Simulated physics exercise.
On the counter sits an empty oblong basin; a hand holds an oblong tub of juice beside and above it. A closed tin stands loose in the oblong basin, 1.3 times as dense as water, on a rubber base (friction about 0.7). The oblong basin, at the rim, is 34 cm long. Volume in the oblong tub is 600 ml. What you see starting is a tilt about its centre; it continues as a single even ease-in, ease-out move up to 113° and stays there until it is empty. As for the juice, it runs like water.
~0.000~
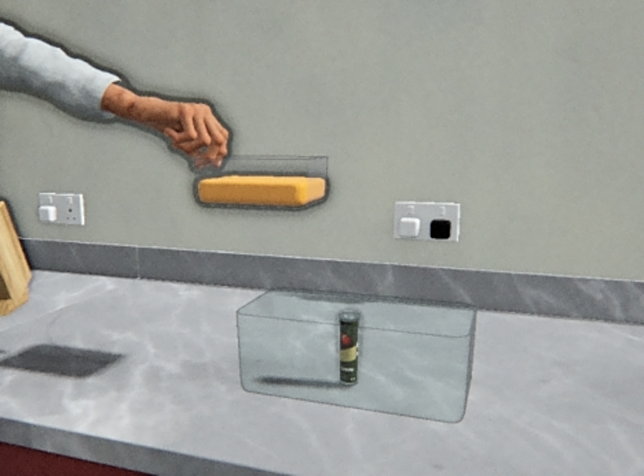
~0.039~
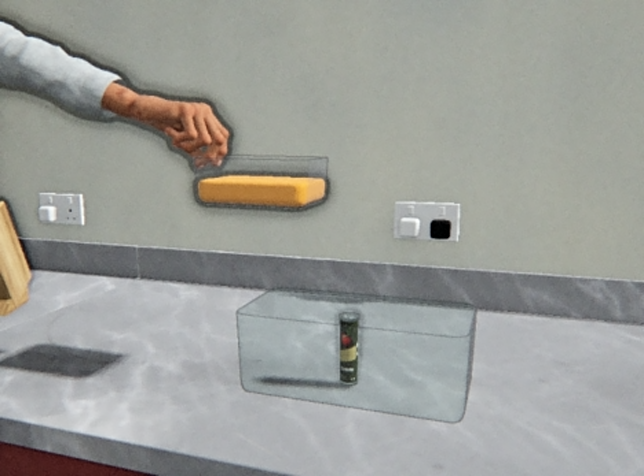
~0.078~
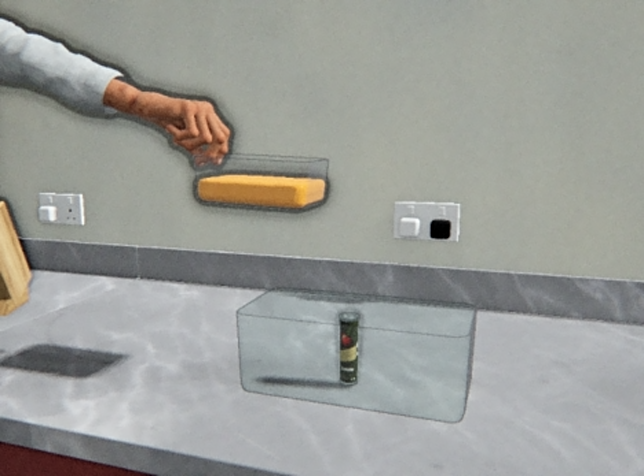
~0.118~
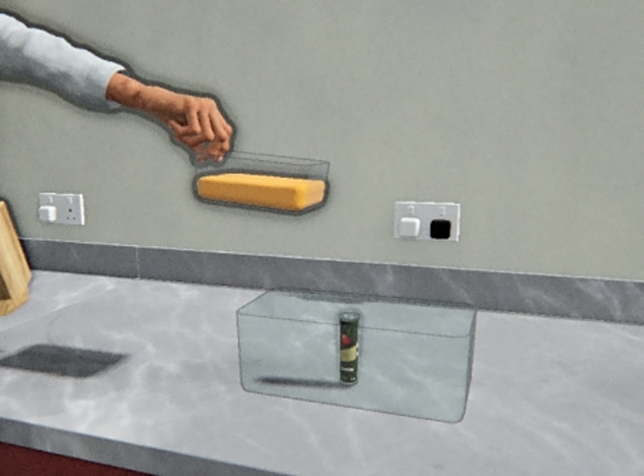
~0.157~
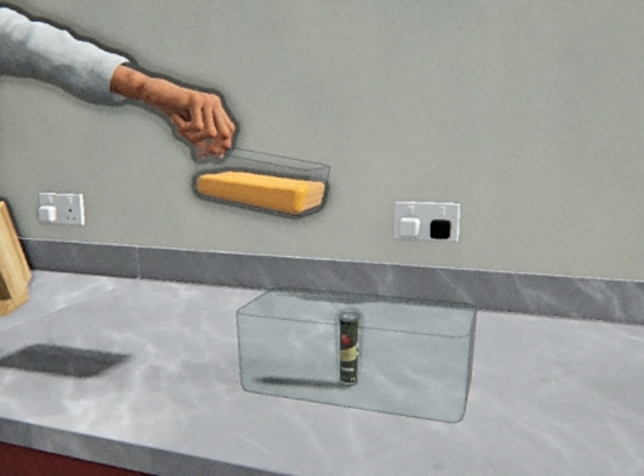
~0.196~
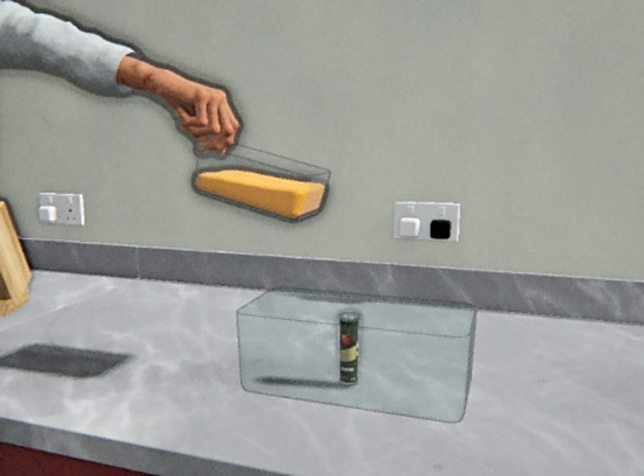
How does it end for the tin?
The tin stays on its feet.
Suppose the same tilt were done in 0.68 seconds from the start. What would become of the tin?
Outcome - the tin stays erect.
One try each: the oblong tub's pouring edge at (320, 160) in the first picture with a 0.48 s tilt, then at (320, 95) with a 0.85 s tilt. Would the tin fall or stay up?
The tin overturns the first time and stays vertical the second time.
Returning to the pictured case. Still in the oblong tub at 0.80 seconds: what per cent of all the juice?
About 4 % is still there.
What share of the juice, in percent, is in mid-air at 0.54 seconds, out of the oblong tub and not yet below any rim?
Estimate: About 66 % of all of it.
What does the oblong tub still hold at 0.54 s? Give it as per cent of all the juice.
About 26 percent.
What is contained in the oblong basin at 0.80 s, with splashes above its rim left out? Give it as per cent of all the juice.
Value: Approx. 92 %.
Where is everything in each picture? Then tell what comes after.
It leans 0°; its right rim is at (318, 159); the juice meets the walls at (214, 179) and (317, 182); the oblong basin's rim runs from (255, 300) to (473, 321); the tin's top is at (349, 320), in the first frame.
It leans 1°; its right rim is at (318, 160); the juice meets the walls at (215, 179) and (317, 182), in the second frame.
It leans 2°; its right rim is at (319, 162); the juice meets the walls at (215, 178) and (317, 183), in the third frame.
It leans 5°; its right rim is at (320, 165); the juice meets the walls at (215, 177) and (317, 185), in the fourth frame.
It leans 9°; its right rim is at (320, 170); the juice meets the walls at (214, 175) and (317, 186), in the fifth frame.
It leans 14°; its right rim is at (321, 175); the juice meets the walls at (214, 173) and (317, 187), in the sixth frame.
Then, 0.54 s in, the tilt is 80° and 26 per cent is still to pour; the tin stands where it began.
Then, 0.80 s in, the tilt is 112° and 4 per cent is still to pour; the tin stands where it began.
Then, 1.06 s in, the tilt is 113° and 0 per cent is still to pour; the tin stands where it began.
Then, 1.35 s in, the tilt is 113° and 0 per cent is still to pour; the tin stands where it began.
Finally, the tin stands where it began.
